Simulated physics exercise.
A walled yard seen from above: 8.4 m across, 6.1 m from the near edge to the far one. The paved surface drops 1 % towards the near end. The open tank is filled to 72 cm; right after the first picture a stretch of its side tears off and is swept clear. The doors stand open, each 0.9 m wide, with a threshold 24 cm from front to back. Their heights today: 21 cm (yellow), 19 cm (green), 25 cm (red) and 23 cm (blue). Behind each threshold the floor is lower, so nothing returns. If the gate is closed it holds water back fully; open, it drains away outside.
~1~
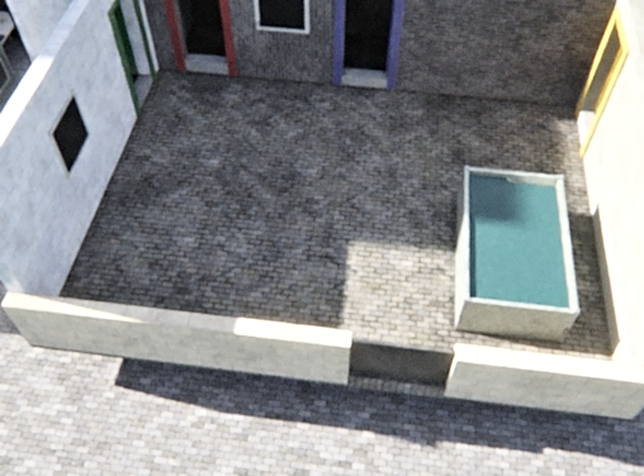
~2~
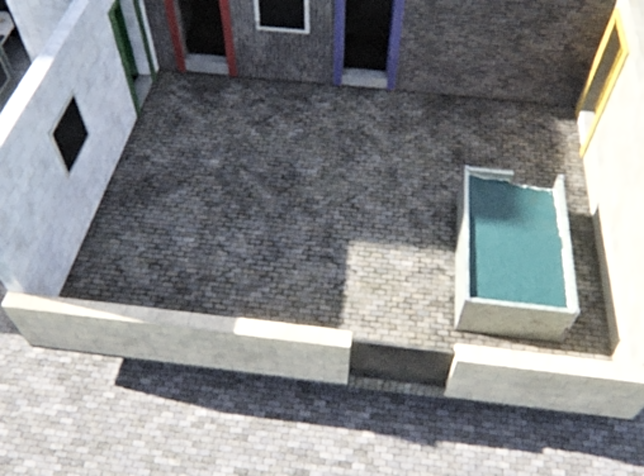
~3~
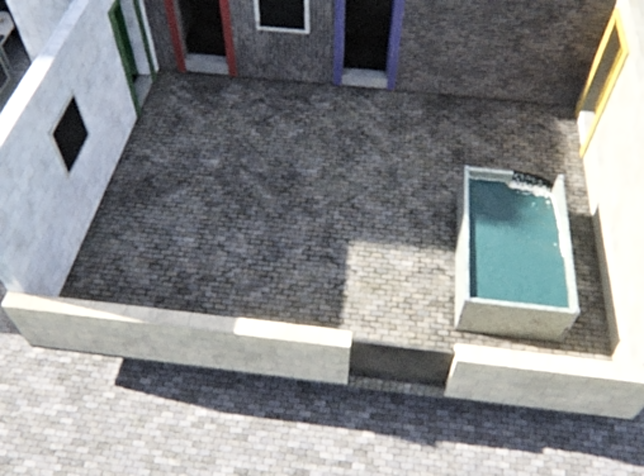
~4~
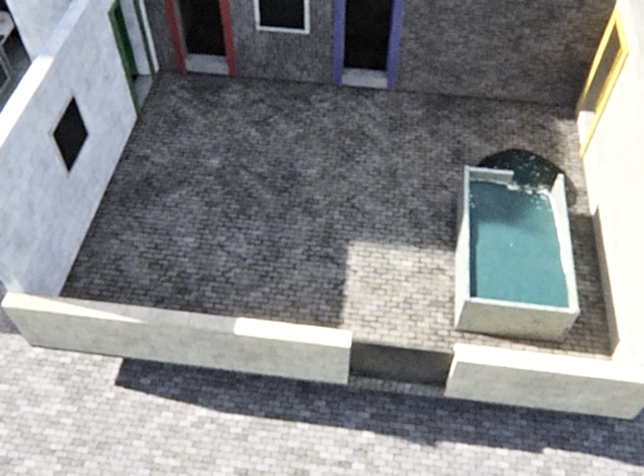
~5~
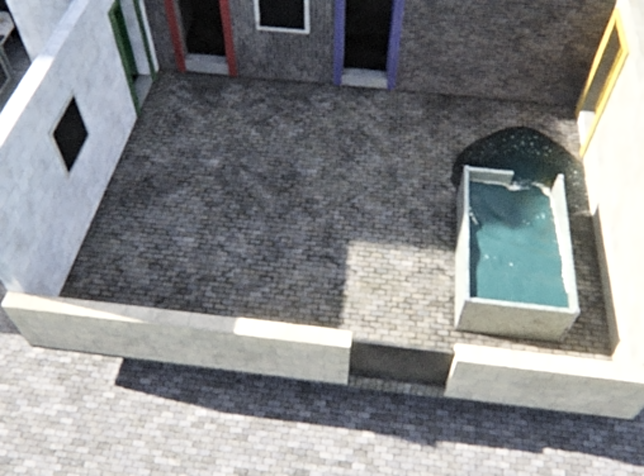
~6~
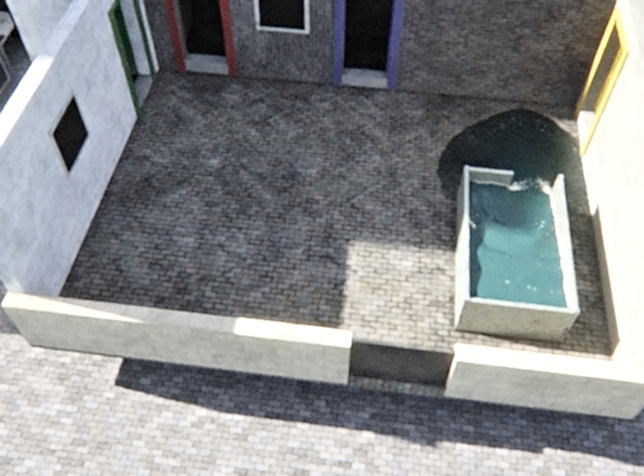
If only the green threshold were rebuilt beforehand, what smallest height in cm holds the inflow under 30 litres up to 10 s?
Some 7.5 cm above the ground.
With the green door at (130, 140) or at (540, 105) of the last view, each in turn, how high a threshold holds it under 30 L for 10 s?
About 6.5 and 28 cm.
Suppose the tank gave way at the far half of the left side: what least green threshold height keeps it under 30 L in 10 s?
Then roughly 12.5 cm.
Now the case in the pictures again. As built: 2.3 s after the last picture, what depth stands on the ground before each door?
Depths in cm: Yellow 27, green 0, red 0, blue 8.
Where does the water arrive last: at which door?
Last comes the green one.
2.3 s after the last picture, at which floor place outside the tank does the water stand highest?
Around (562, 109).
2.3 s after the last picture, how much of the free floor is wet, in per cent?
Near 20 per cent is wet.
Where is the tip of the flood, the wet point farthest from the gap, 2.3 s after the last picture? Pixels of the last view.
Near (279, 84).
Then, 0.7 s after the last picture water covers 15 % of the floor, deepest (45 cm) near (571, 110); it has not reached the green door.
Then, 2.3 s after the last picture water covers 20 % of the floor, deepest (32 cm) near (562, 109); it has not reached the green door.
Then, 9.3 s after the last picture water covers 85 % of the floor, deepest (14 cm) near (47, 325); 7 cm at the green door, 0 litres in over its 19 cm threshold.
At the green door as built, the water peaked near 15 cm, 4.5 s after the last picture.
With a threshold of 7 cm, 40 litres would have come in within the 10 s; with 9.5 cm, 12 litres. So under 30 litres takes about 7.5 cm.
